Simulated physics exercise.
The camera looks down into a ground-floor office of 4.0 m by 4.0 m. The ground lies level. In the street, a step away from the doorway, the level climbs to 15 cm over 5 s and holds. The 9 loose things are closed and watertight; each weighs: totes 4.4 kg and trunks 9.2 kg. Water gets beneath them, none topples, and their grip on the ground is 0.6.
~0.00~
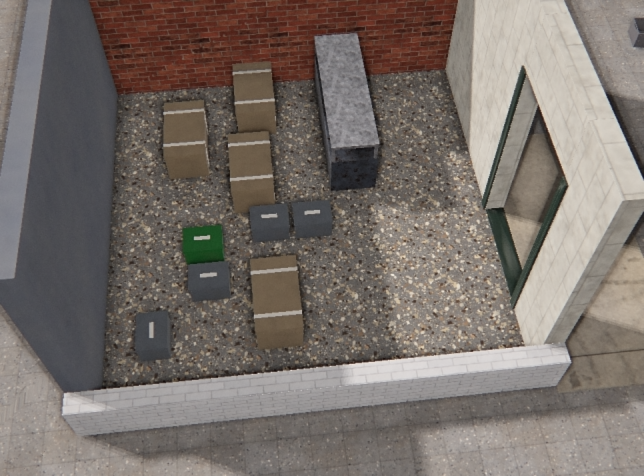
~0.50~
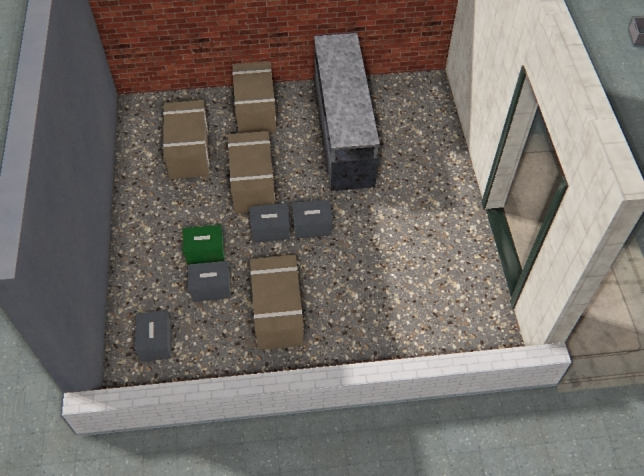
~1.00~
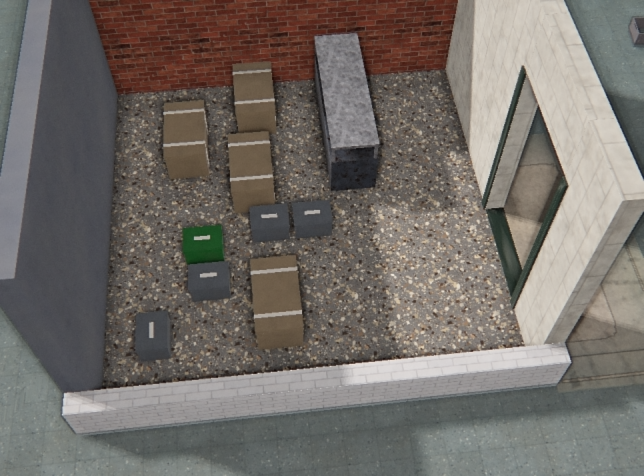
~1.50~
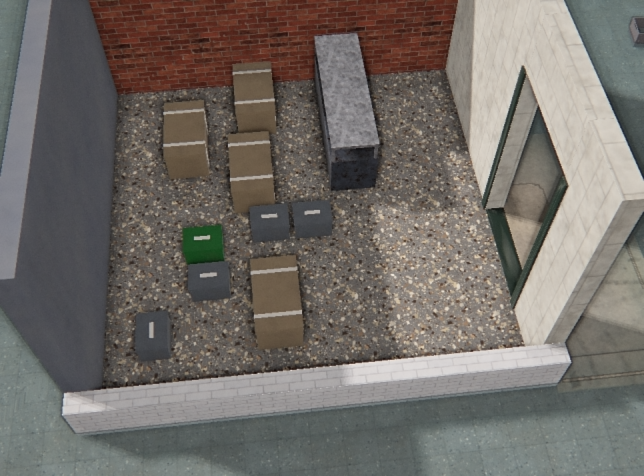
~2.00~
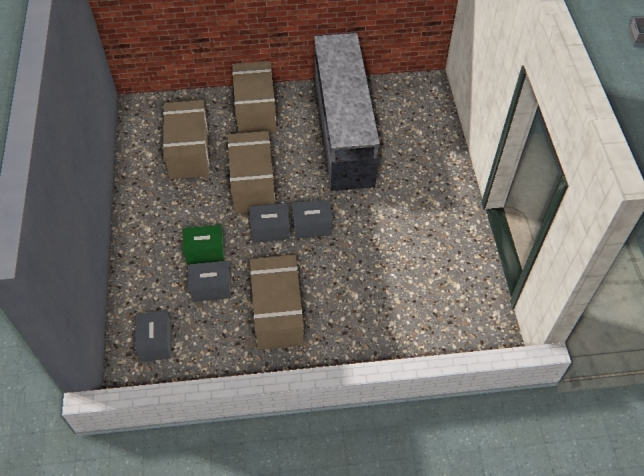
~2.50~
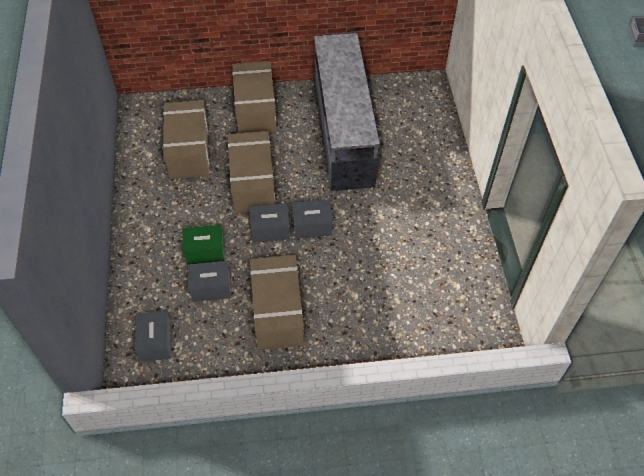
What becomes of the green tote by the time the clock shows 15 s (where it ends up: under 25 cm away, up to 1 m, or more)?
Green tote travels far.
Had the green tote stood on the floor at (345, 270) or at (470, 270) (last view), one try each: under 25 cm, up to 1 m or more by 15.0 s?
In turn: It ends far away; it travels far.
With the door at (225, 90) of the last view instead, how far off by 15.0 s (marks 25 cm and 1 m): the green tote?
In that case the green tote ends far away.
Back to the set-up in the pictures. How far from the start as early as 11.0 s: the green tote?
About 120 cm.
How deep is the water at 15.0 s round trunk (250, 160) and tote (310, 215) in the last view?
About 8 and 10 cm.
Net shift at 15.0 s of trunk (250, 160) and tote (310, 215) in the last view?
In turn: 60 cm, 200 cm.
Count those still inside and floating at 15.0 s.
I count 9.
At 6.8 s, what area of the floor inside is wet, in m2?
Some 9.5 m2.
After 3.5 s the green tote is near (202, 238), 0.0 m from its start, aground; 0 afloat.
After 6.8 s the green tote is near (197, 236), 0.1 m from its start, aground; 3 afloat.
After 11.0 s the green tote is near (128, 165), 1.3 m from its start, afloat; 8 afloat.
After 15.0 s the green tote is near (168, 85), 2.2 m from its start, afloat; 9 afloat.
